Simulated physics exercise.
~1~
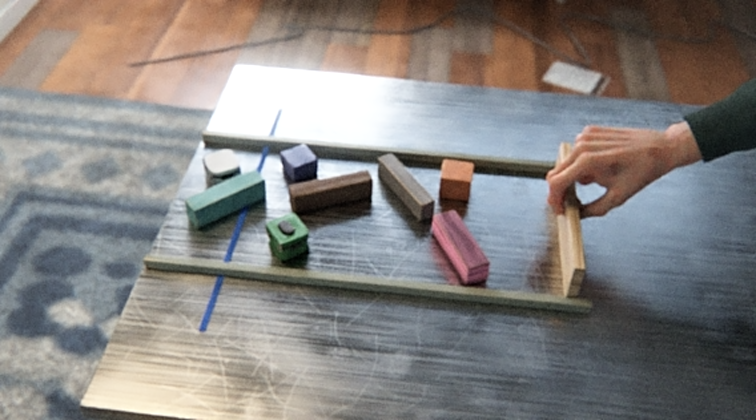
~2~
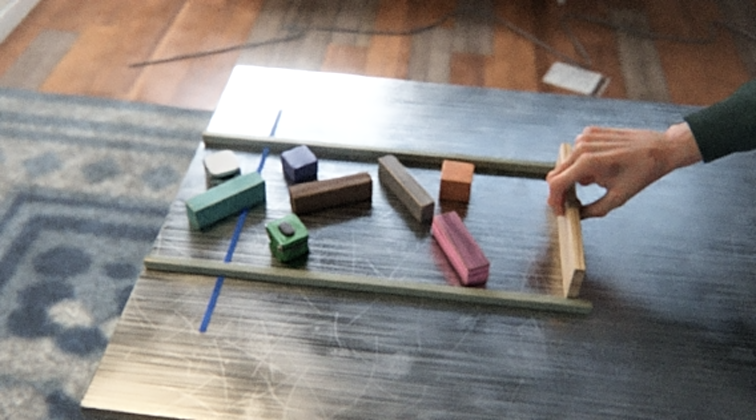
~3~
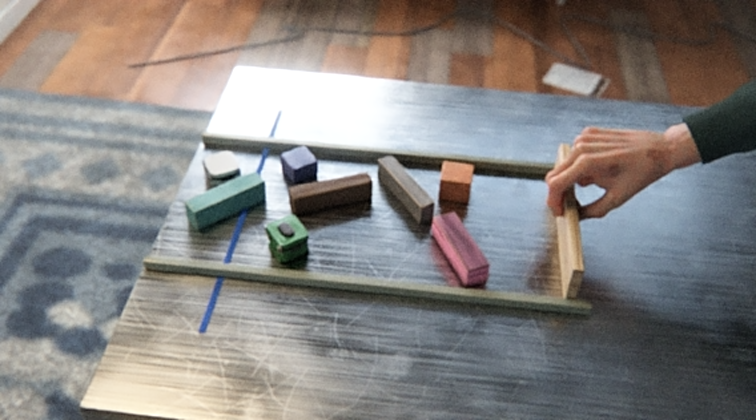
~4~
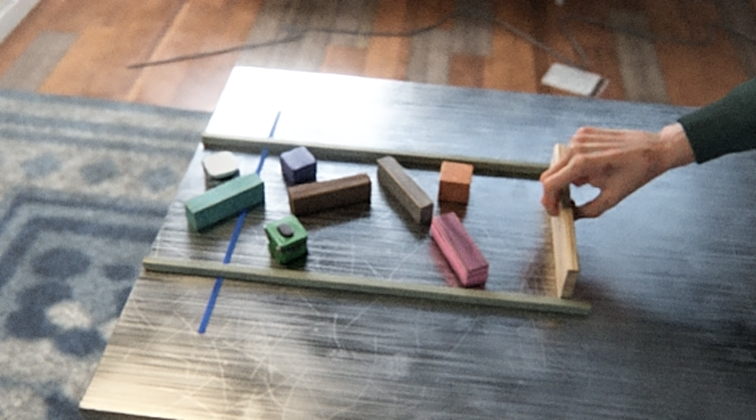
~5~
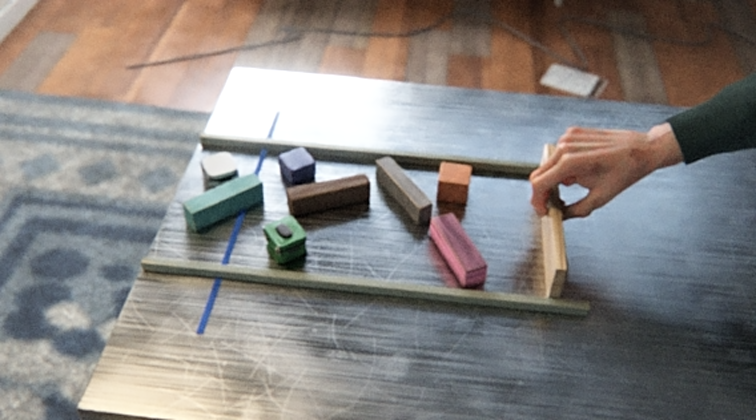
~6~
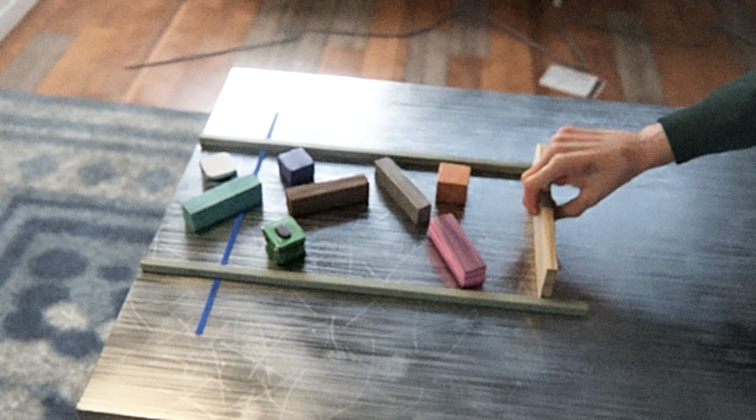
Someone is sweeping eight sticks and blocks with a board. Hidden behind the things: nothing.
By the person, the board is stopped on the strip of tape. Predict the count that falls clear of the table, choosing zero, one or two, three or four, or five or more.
Lost: One or two.
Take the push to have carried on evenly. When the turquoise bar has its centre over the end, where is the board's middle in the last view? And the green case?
For the turquoise bar, about (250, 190); for the green case, about (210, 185).
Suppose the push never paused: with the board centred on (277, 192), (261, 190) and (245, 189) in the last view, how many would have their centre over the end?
The counts: 0, 1 and 2.
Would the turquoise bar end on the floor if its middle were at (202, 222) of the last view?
It falls.
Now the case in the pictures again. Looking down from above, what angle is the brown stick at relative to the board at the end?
I'd put it at about 0°.
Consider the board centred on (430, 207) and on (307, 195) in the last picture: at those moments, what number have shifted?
I count 3 first and 8 after.
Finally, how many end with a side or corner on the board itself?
The count is 2.
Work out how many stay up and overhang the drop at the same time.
So the number is 1.
Soon after, none off yet; white case at rest near (219, 173); turquoise bar at rest near (223, 201); blue block at rest near (296, 166).
After that, none off yet; white case displaced about its own width near (197, 166); turquoise bar displaced a little near (199, 196); blue block displaced well along near (240, 154).
In the end, the number that fall off is one or two; gone, turquoise bar and white case.
